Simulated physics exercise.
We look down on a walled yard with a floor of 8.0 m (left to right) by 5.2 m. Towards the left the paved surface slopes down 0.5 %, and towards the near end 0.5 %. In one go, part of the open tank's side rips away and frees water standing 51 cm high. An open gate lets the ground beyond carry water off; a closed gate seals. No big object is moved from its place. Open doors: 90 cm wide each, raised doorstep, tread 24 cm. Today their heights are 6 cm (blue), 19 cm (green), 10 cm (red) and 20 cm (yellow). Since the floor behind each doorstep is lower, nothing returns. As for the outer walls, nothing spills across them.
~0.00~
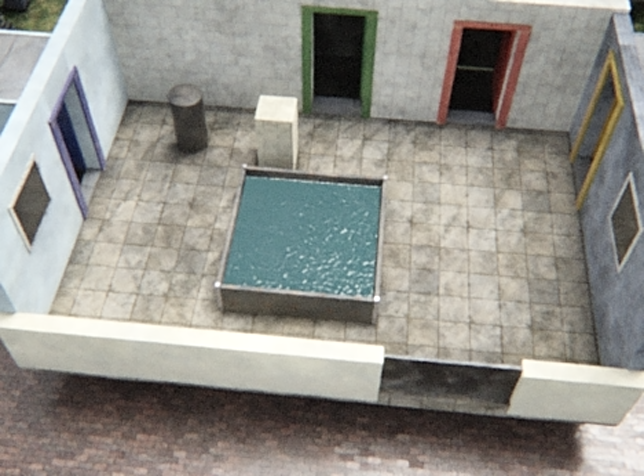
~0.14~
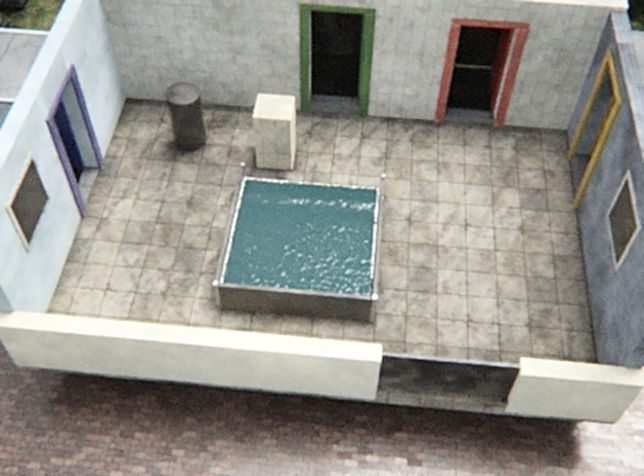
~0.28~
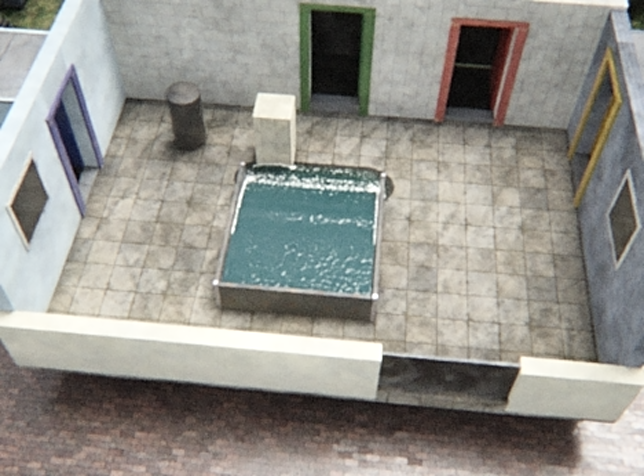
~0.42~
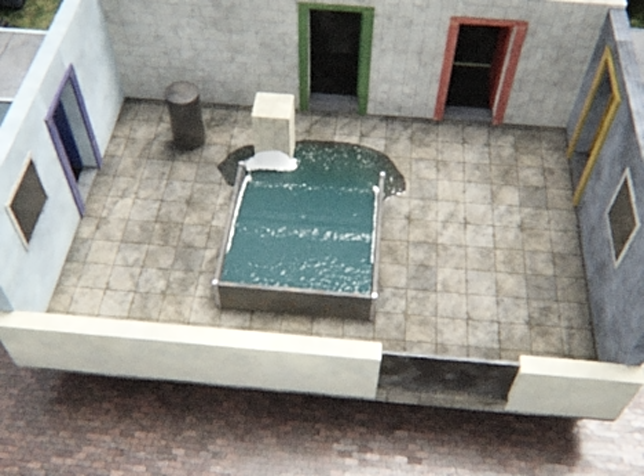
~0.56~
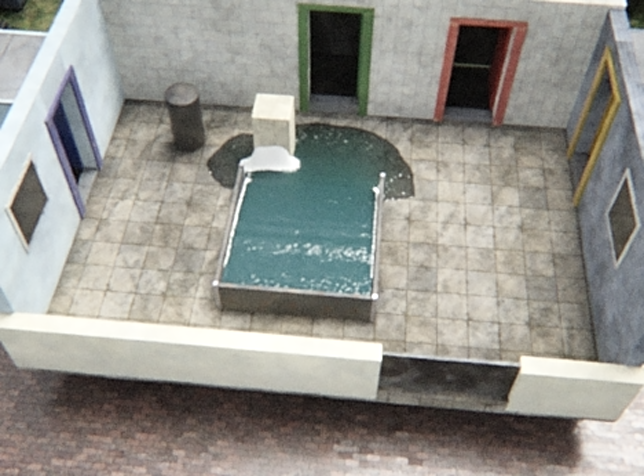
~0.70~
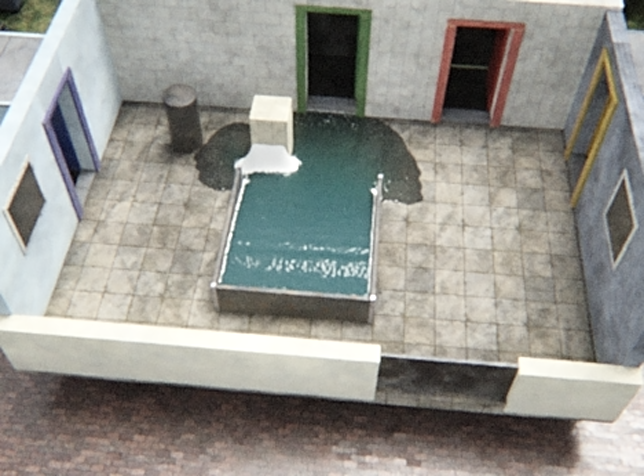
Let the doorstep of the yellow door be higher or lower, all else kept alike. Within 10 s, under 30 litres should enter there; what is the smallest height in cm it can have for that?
Around 12 cm.
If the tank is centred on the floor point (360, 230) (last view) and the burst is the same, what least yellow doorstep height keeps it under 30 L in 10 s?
Then it needs to be around 13.0 cm high.
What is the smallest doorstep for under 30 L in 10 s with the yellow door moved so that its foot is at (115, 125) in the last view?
About 12.5 cm.
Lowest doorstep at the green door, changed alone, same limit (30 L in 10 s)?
Green would need about 27 cm on its own.
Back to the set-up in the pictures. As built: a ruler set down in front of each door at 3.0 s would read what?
Depths in cm: Blue 11, green 24, red 12, yellow 13.
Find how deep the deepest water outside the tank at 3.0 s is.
Roughly 27 cm.
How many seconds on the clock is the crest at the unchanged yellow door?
About 3.2 seconds.
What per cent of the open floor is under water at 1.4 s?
Roughly 25 percent.
After 1.4 s water covers 25 % of the floor, deepest (35 cm) near (268, 175); it has not reached the yellow door.
After 3.0 s water covers 45 % of the floor, deepest (27 cm) near (561, 135); 13 cm at the yellow door, 0 litres in over its 20 cm doorstep.
After 10.0 s water covers 95 % of the floor, deepest (15 cm) near (310, 370); 4 cm at the yellow door, 0 litres in over its 20 cm doorstep.
At the yellow door as built, the water arrived by 2.9 s and peaked near 18 cm at 3.2 s.
Run again over the same 10 s with other heights there, 54 litres in over 9.5 cm, 20 litres over 13 cm. The limit of 30 litres is kept from about 12 cm up.
